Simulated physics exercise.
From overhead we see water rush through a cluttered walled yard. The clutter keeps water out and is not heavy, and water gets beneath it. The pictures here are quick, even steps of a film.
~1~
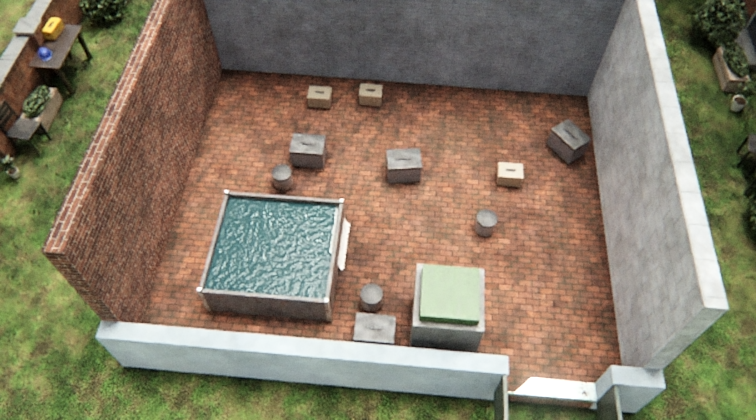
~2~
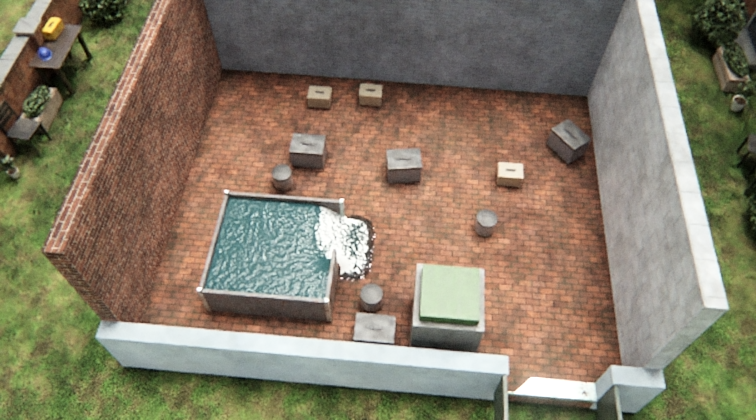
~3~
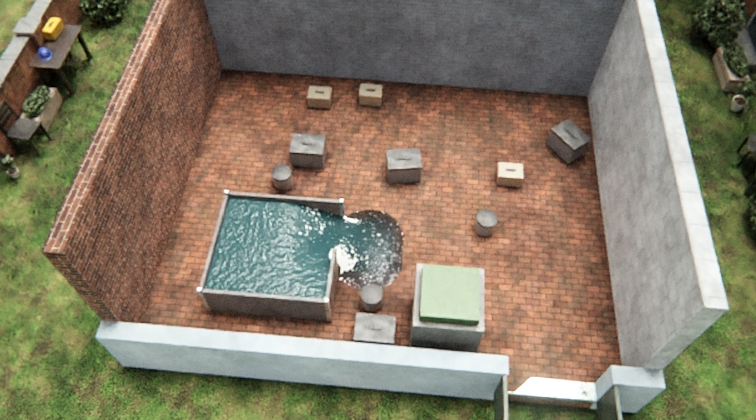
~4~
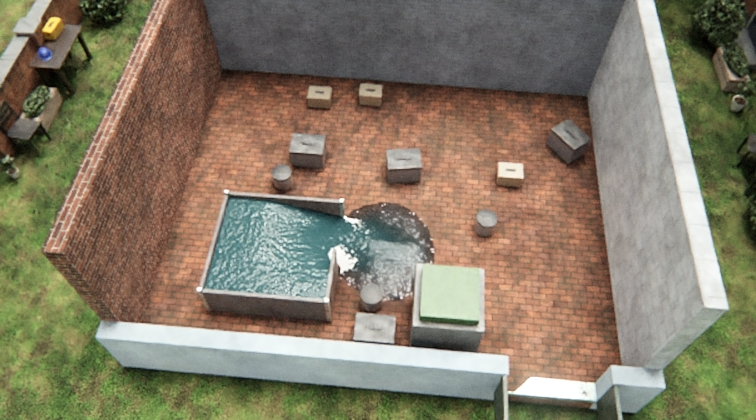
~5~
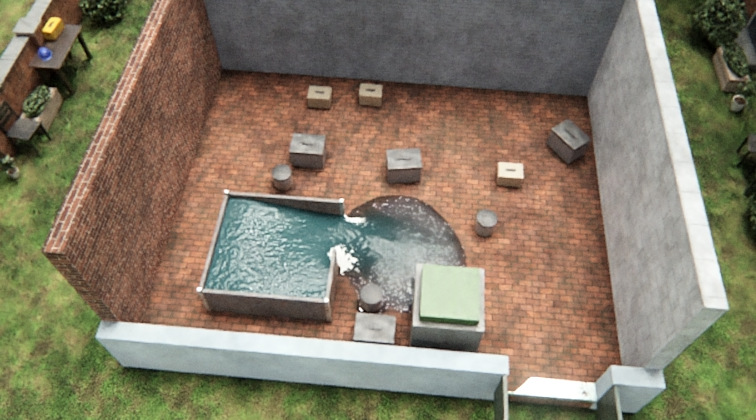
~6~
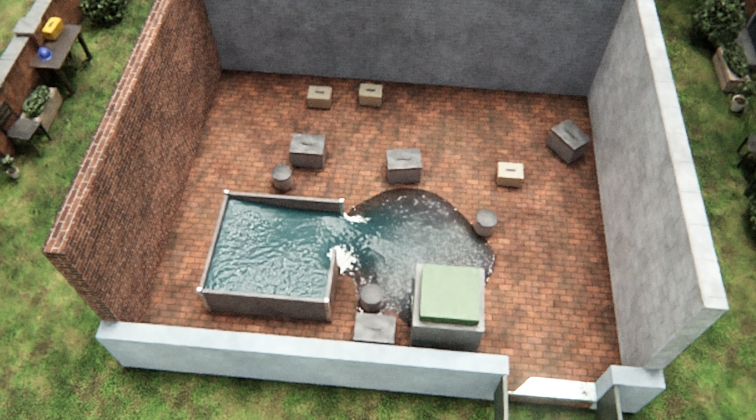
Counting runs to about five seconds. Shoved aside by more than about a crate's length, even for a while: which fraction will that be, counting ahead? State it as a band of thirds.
It falls in the band below one third.
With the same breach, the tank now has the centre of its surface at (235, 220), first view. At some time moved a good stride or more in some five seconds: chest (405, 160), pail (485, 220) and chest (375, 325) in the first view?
Well, in order they come out as moved that far, moved that far and stayed within it.
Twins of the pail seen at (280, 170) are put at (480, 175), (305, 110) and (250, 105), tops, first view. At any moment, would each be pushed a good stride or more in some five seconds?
Listed in sequence, the answers are displaced a stride, remains nearby and remains nearby.
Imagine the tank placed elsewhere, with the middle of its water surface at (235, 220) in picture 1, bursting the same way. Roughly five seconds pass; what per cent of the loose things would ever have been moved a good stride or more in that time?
Estimate: Approx. 30 %.
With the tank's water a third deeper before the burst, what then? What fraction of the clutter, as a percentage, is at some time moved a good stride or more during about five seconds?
Roughly 30 %.
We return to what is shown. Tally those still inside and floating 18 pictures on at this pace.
By my reckoning the number comes out at 1.
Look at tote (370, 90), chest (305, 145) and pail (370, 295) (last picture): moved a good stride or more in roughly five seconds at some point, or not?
Per the list: First remained close, second remained close, third remained close.
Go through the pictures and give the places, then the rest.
In the first frame, a chest at (404, 158) rests on the ground; a chest at (307, 143), on the bottom; 0 of 10 have shifted.
In the second frame, a chest at (404, 158) rests on the ground; a chest at (307, 143) rests on the ground; 0 of 10 have shifted.
In the third frame, a chest at (404, 158) rests on the ground; a chest at (307, 143), on the bottom; 0 of 10 have shifted.
In the fourth frame, a chest at (404, 158) rests on the ground; a chest at (307, 143), on the bottom; 0 of 10 have shifted.
In the fifth frame, a chest at (404, 158) rests on the ground; a chest at (307, 143), on the bottom; 0 of 10 have shifted.
In the sixth frame, a chest at (404, 158), on the bottom; a chest at (307, 143) rests on the ground; 0 of 10 have shifted.
A moment on, 0 of 10 are well off their spots; 0 afloat.
Next, 2 of 10 are well off their spots; 0 afloat.
Later, 3 of 10 are well off their spots; 1 afloat.
In the end, 3 of 10 are well off their spots, and 3 have been at some point; 1 afloat.
